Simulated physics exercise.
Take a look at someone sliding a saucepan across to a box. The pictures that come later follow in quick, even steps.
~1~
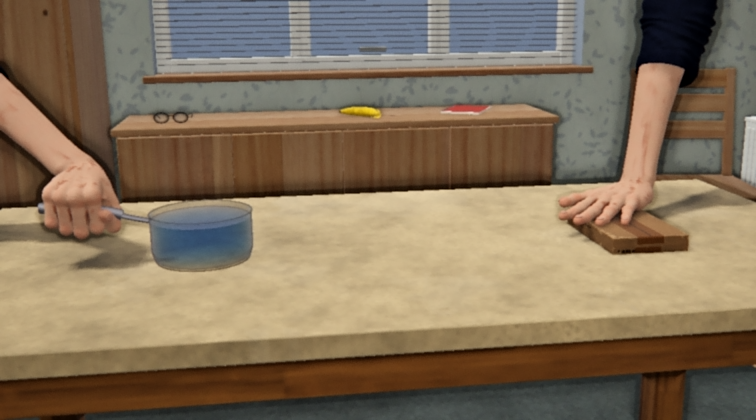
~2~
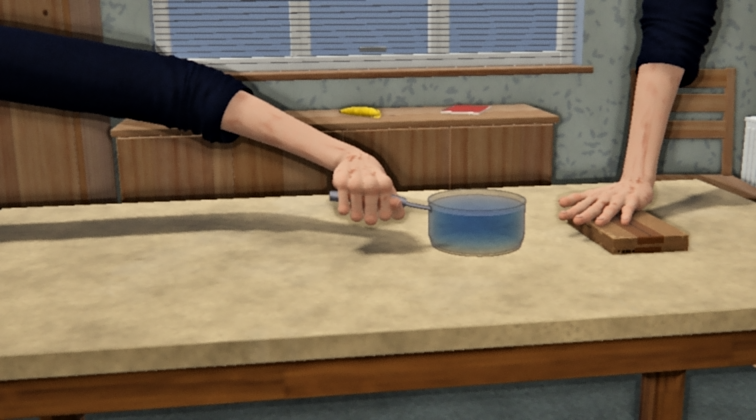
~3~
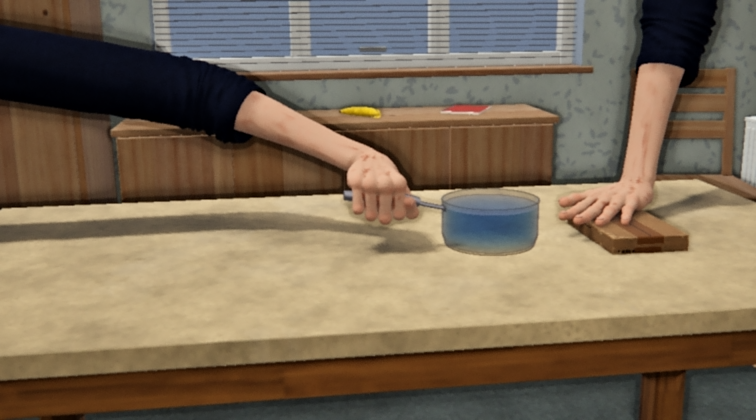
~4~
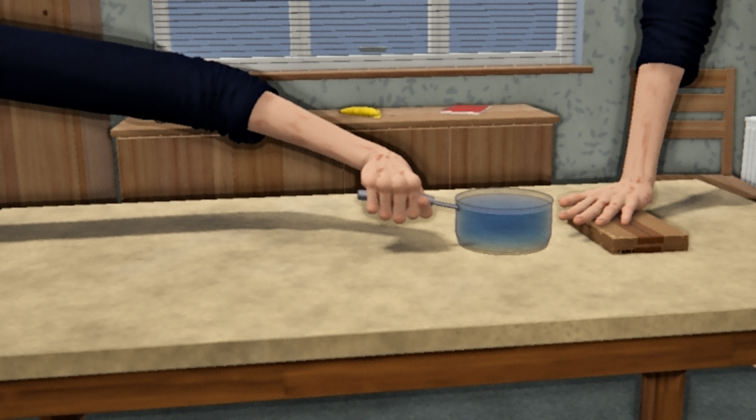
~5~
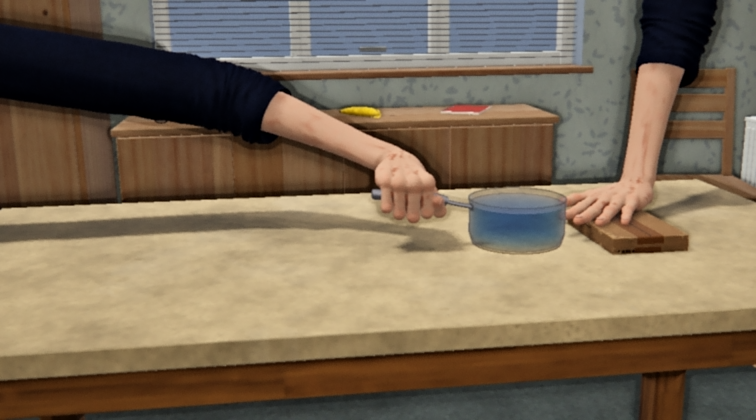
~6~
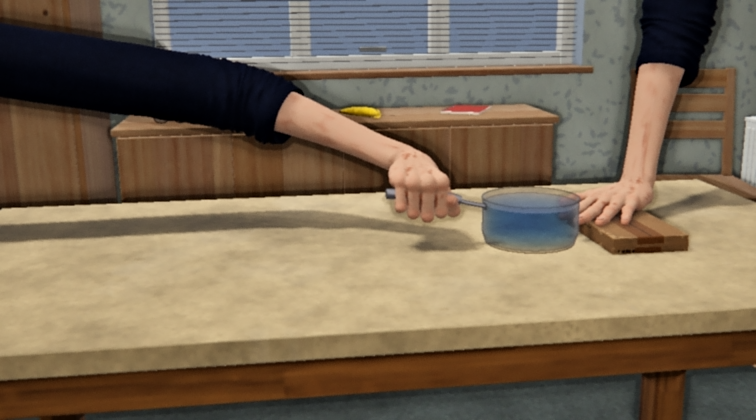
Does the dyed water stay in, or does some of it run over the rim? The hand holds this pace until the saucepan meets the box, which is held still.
I'd say there will be a mess to clean up.
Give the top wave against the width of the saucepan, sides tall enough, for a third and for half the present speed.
About 5 %, then about 10 %.
Next, the saucepan meets the box.
After that, the dyed water surges up the wall; it has slopped over.
Finally, the saucepan stands at the box; it has slopped over.
